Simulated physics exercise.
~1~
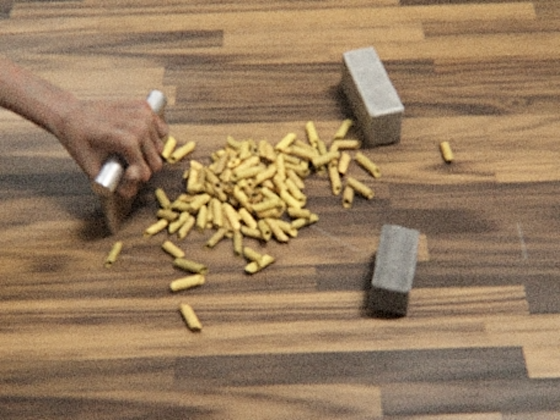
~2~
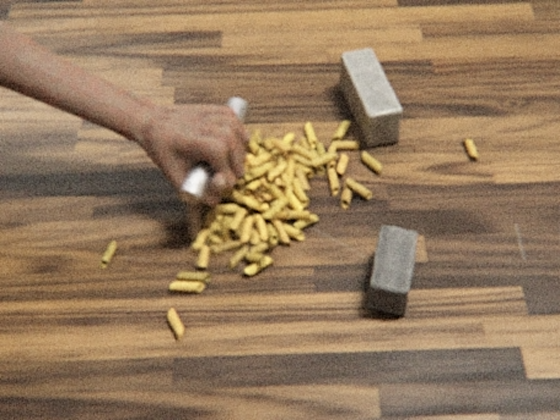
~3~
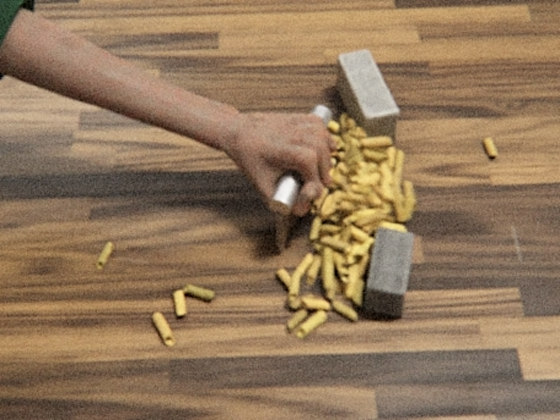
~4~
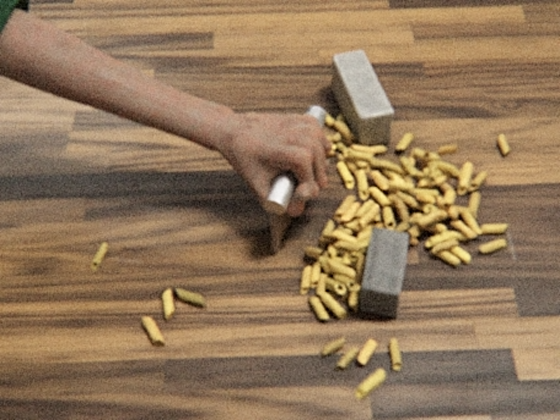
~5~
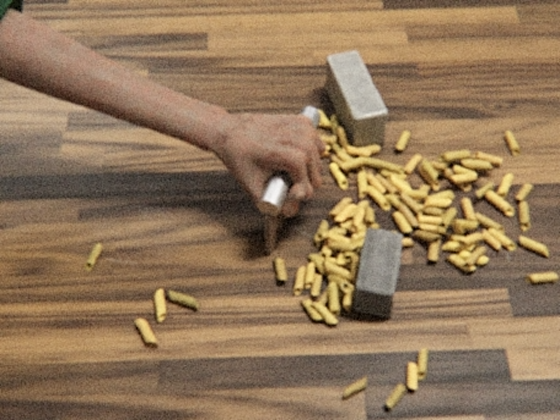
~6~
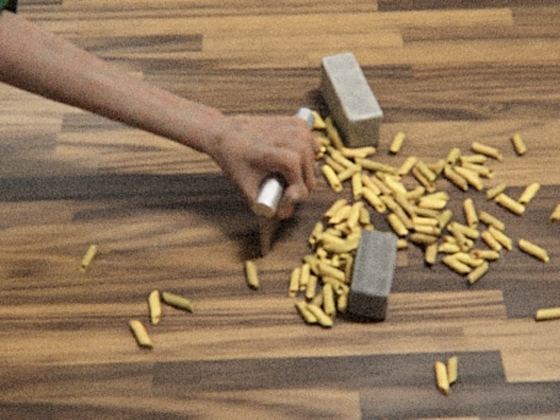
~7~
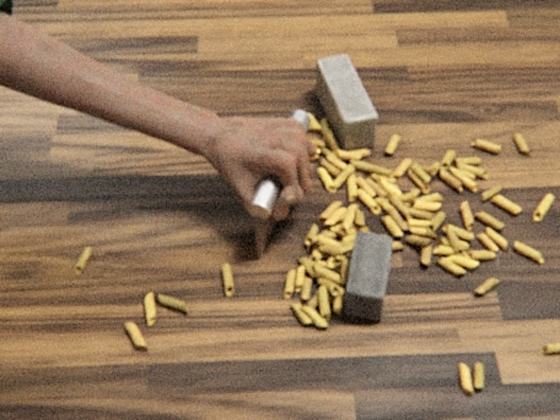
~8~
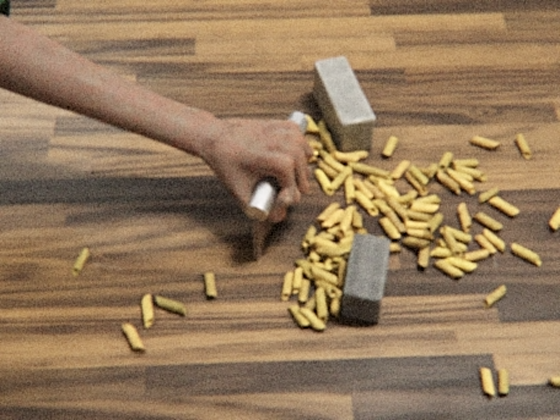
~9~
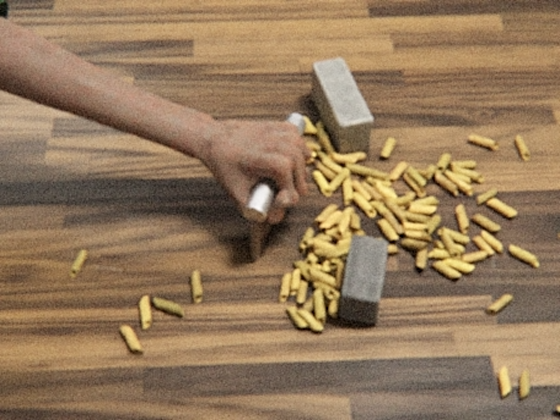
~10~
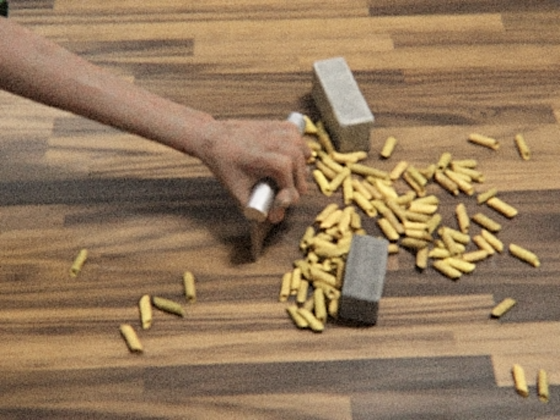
Hand with a scraper pushing dry pasta tubes right against two grey blocks, many spilling through the gap, others staying behind.
